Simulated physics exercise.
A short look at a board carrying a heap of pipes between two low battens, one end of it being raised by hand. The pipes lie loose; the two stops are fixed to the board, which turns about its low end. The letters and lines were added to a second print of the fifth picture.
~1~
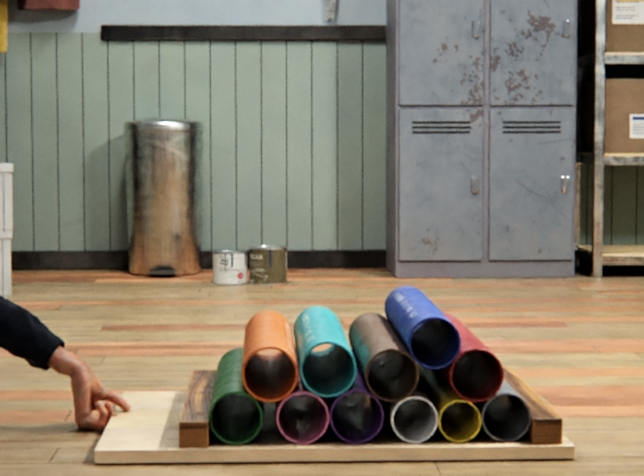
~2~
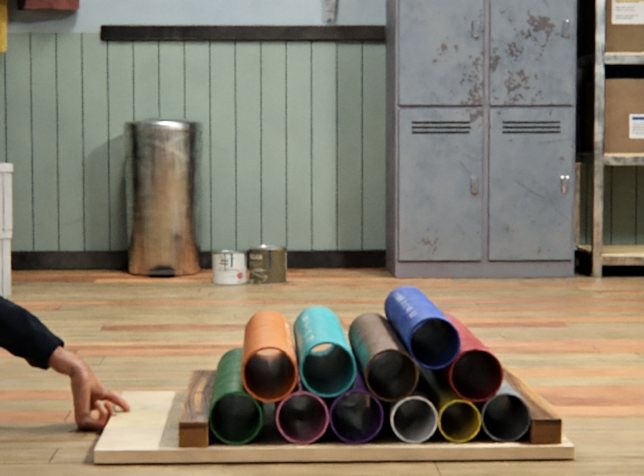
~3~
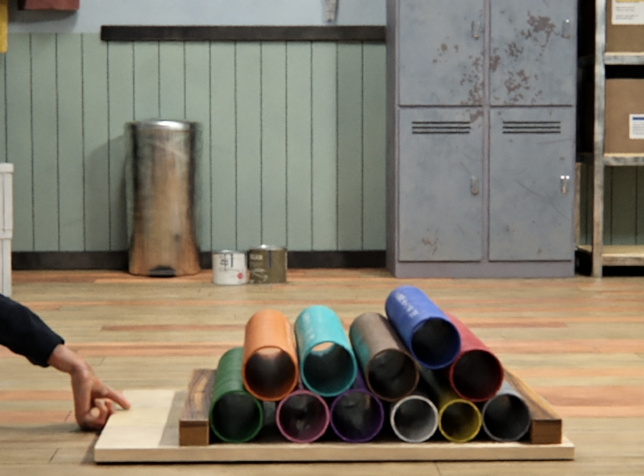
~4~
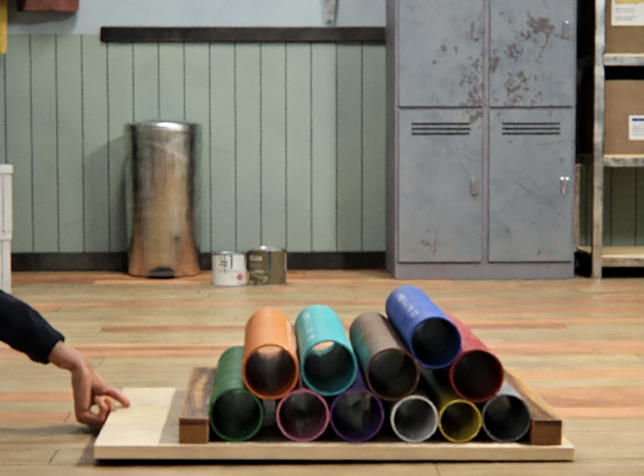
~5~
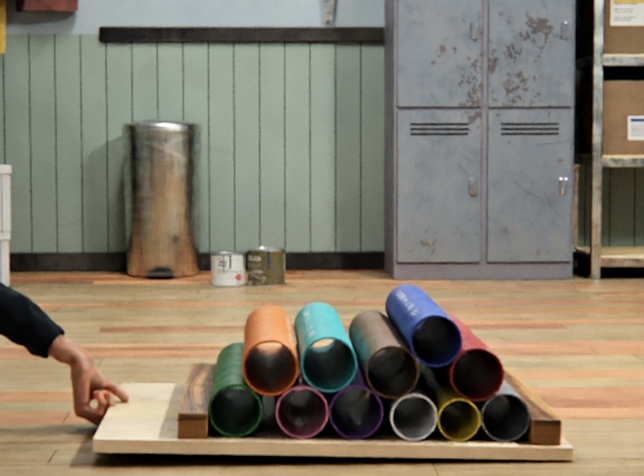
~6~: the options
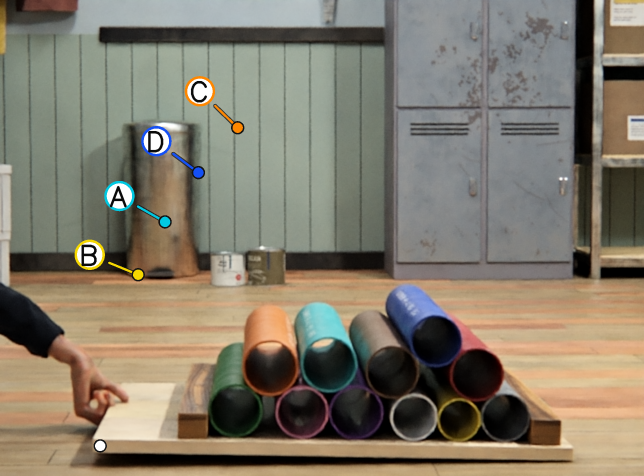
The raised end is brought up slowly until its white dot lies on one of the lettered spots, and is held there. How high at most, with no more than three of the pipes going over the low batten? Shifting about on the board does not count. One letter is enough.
Raise it to B.
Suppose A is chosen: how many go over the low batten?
The count is five.
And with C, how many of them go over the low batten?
The count is five.
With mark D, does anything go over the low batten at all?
At D: Yes.
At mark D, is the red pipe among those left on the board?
The red pipe: No.
On the marked copy, A at (165, 222); B at (138, 275); C at (238, 128); D at (198, 173); the white dot at (100, 446).
Taking B. A third of the way, board at 15°.
Two thirds of the way, board at 23°.
When it is over, board at 23°, none over the low batten.
As for the rest, A five over the low batten; C five over the low batten; D five over the low batten.
